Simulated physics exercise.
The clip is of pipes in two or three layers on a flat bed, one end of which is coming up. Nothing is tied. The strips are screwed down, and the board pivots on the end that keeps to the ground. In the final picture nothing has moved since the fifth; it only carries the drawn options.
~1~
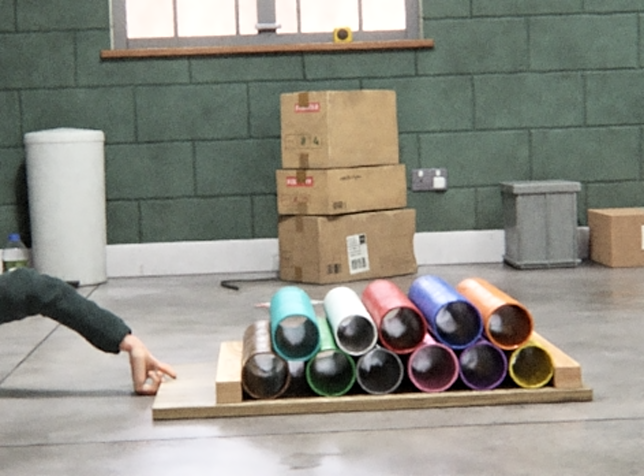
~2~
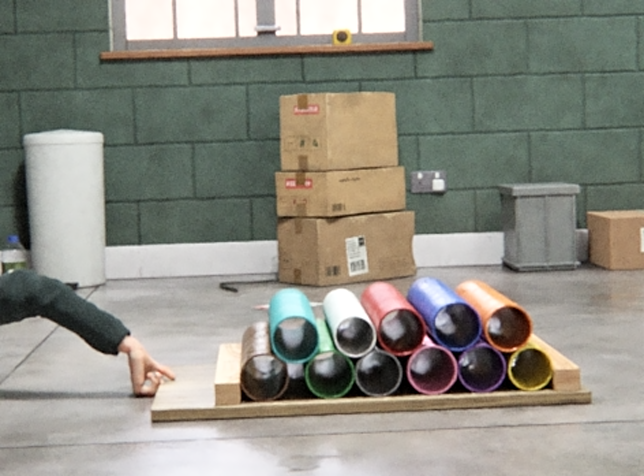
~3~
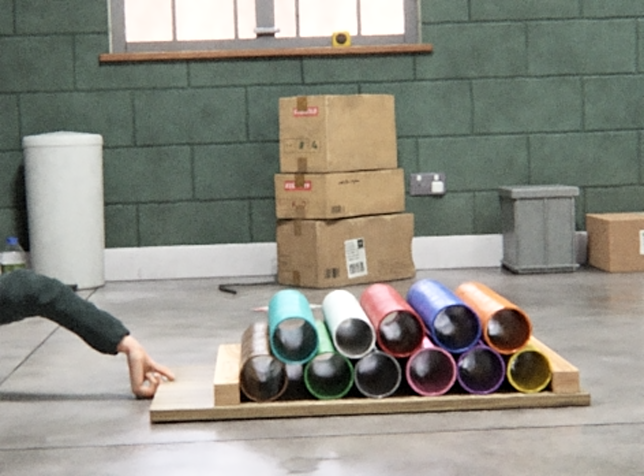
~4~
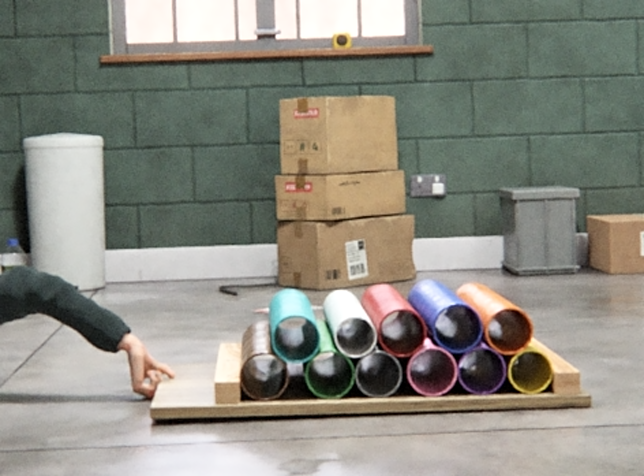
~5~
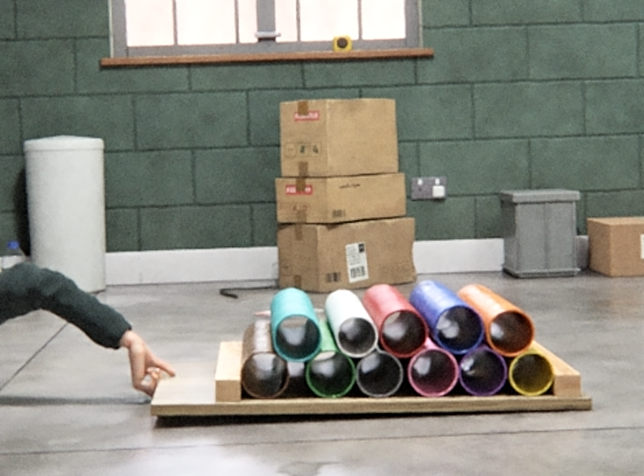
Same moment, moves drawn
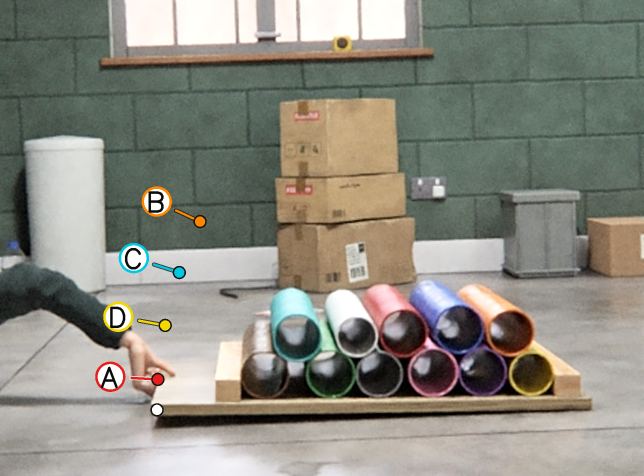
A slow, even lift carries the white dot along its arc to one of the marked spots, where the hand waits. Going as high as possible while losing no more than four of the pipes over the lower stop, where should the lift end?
B is the limit.
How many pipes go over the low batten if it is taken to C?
At C the number is none.
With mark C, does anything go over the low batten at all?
No, at C.
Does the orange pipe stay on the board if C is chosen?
Yes.
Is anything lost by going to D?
No.
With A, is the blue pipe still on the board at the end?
Yes.
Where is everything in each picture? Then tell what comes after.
The first picture shows green pipe (331, 372); grey pipe (379, 372); pink pipe (433, 368).
The second picture shows pink pipe (432, 369); purple pipe (482, 369).
The third picture shows board (361, 374); brown pipe (263, 378); green pipe (329, 375); red pipe (401, 333).
The fourth picture shows board (362, 373); brown pipe (264, 377); green pipe (330, 374).
The fifth picture shows board (363, 373); brown pipe (265, 375); green pipe (331, 374).
On the marked copy, A at (158, 379); B at (200, 221); C at (179, 273); D at (165, 326); the white dot at (157, 410).
Following B. Soon after the start, board at 16°.
Later, board at 27°.
In the end, board at 27°, one over the low batten (orange).
As for the rest, A none over the low batten; C none over the low batten; D none over the low batten.
